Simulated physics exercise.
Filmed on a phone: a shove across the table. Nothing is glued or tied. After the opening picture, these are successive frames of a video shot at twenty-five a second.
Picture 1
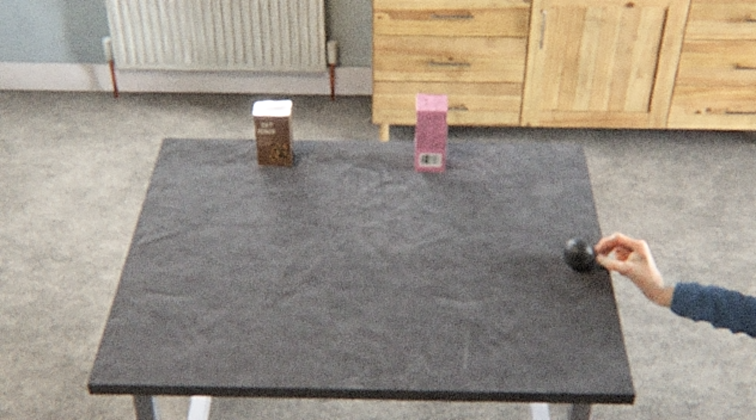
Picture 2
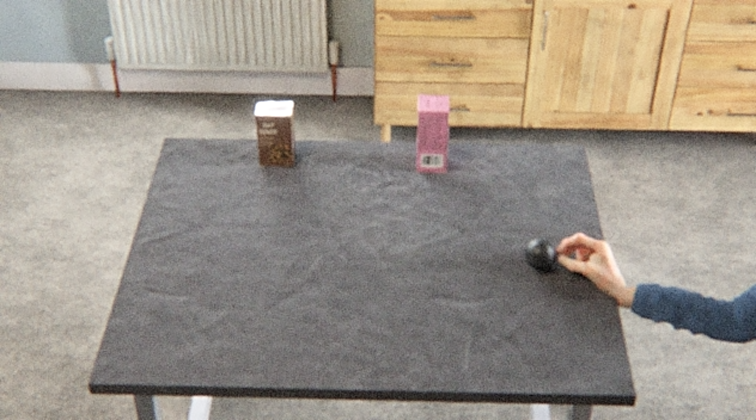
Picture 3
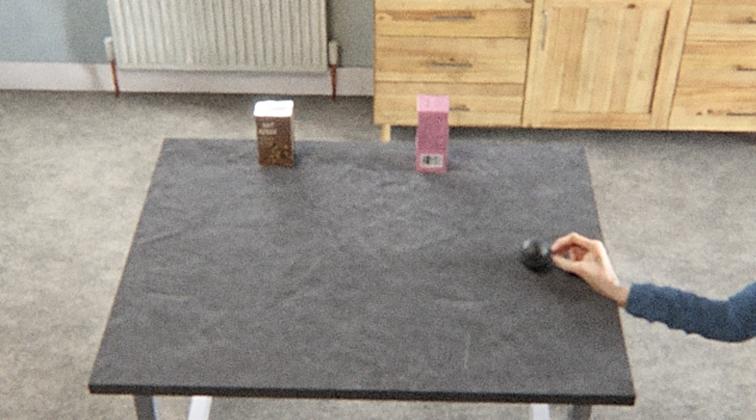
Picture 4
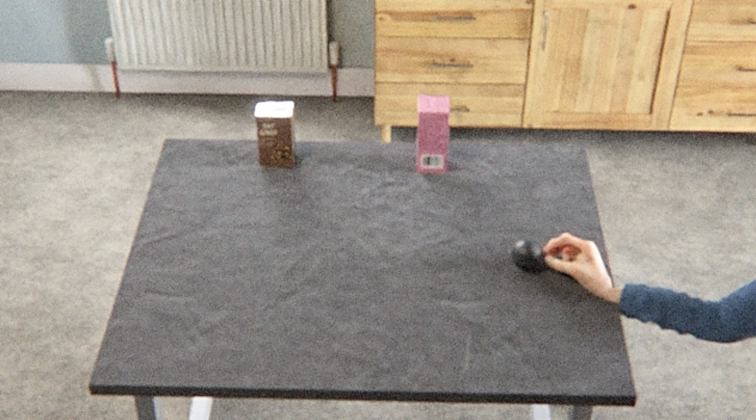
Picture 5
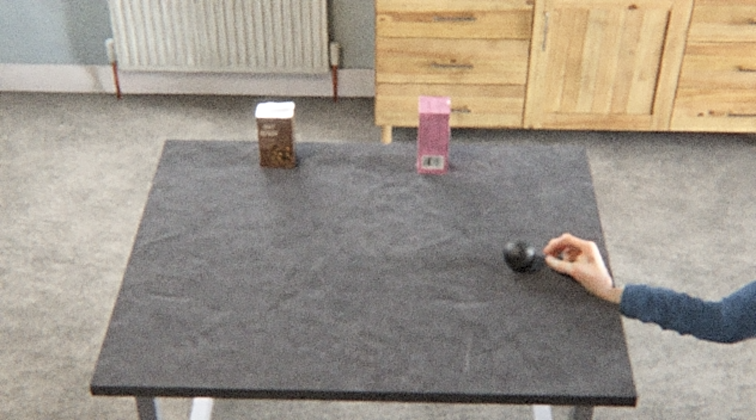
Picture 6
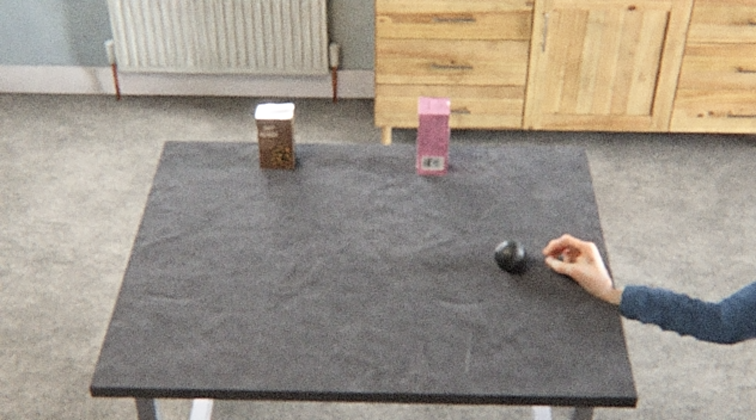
A hand in a dark blue sleeve reaches in from the right over a dark grey table, seen from above at a steady angle, in a carpeted room with a white radiator and wooden cabinets behind. A brown carton with a white top stands at the back left, and a pink carton stands right of it. The hand pushes a black ball leftward, then stays back as the ball rolls slowly a little farther left.
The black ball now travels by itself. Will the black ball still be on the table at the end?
The black ball remains on top.
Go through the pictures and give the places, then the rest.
Under the hand; black ball (579, 253), in the first frame.
Under the hand; black ball (541, 254), in the second frame.
Under the hand; black ball (534, 254), in the third frame.
Black ball (527, 254), in the fourth frame.
Black ball (519, 255) rolled a little, in the fifth frame.
Black ball (511, 256) rolled a little, in the sixth frame.
Then, 0.10 s after the last picture, black ball rolled about its own width near (491, 255).
Then, 0.30 s after the last picture, black ball rolled well along near (458, 254).
Then, 0.60 s after the last picture, black ball rolled well along near (425, 254).
At rest, moved from the start, black ball. Seen from the same camera at the end, black ball near (413, 254).
